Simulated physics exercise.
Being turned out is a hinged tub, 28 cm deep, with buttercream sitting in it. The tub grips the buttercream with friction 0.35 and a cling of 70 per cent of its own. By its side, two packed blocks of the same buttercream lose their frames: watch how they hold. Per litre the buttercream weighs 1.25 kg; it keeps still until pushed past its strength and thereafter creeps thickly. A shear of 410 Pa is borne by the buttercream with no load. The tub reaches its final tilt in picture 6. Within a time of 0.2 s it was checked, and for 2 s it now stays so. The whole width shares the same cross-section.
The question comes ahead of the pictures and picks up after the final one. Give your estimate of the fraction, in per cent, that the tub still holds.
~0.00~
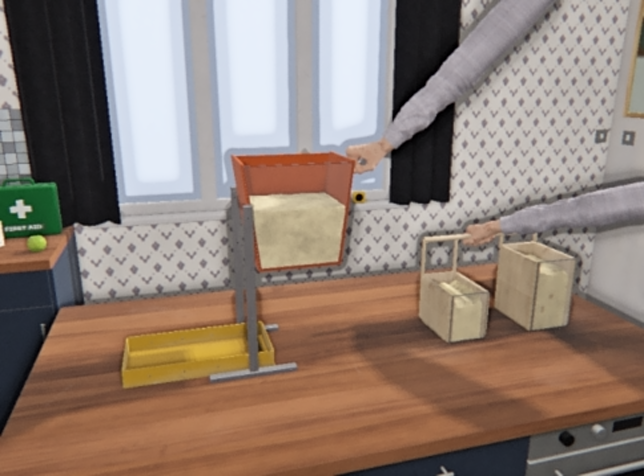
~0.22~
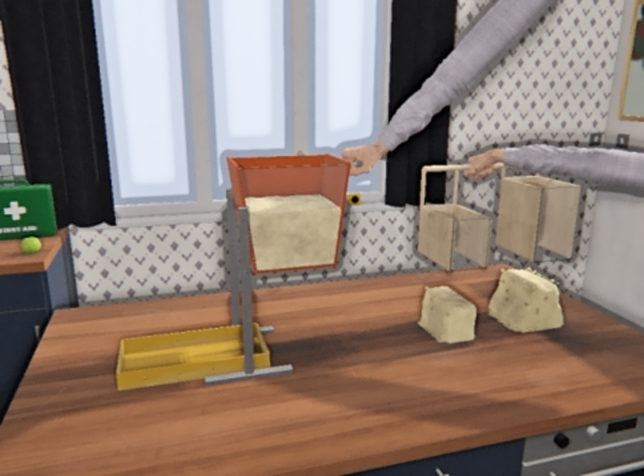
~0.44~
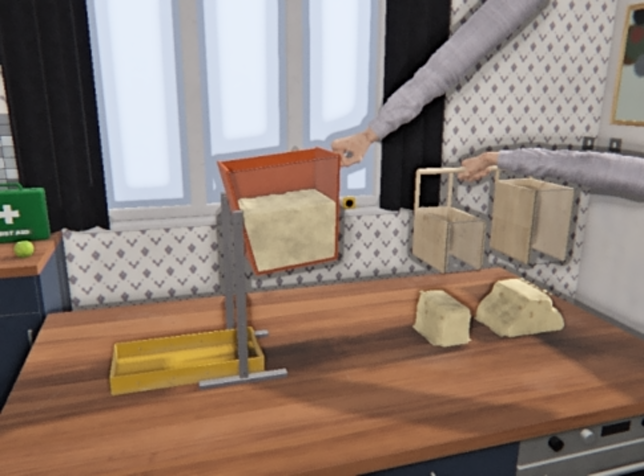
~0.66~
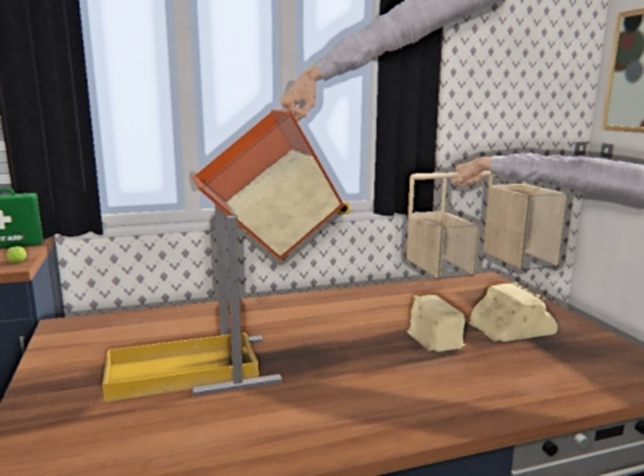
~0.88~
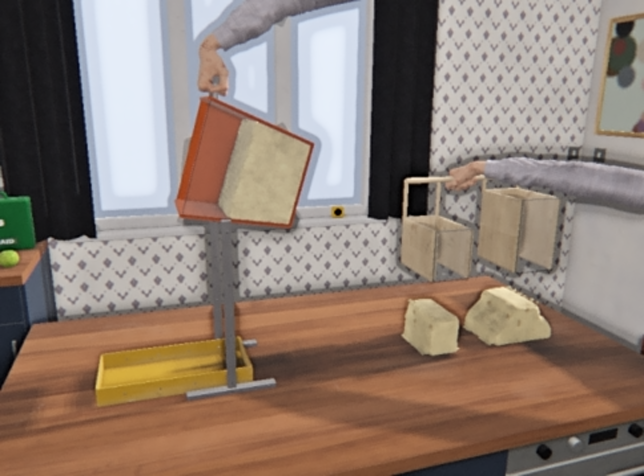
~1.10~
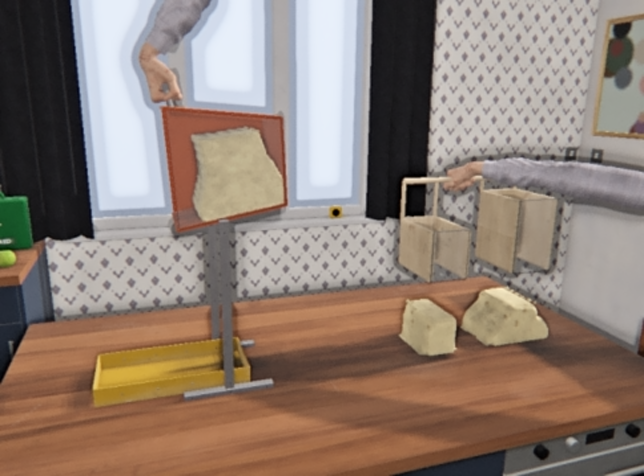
The tub still holds about 49 per cent.
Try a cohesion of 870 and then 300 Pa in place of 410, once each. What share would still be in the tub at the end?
Expect about 100 in a hundred, then about 40 in a hundred.
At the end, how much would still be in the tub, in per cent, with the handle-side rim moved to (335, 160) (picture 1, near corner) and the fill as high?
Some 65 percent would still be in the tub at the end.
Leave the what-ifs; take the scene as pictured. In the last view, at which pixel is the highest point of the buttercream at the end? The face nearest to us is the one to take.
Peak location: Approx. (247, 182).
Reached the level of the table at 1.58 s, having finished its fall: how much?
I'd say close to 14 per cent of it.
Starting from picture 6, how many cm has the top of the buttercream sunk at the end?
About 13 cm.
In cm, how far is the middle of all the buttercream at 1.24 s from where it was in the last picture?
About 7 cm.
After 1.24 s, the tub is at 93 degrees and holds 92 %.
After 1.41 s, the tub is at 93 degrees and holds 58 %.
After 1.58 s, the tub is at 93 degrees and holds 49 %.
After 1.75 s, the tub is at 93 degrees and holds 49 %.
After 3.10 s, at the end, the tub is at 93 degrees and holds 49 %.
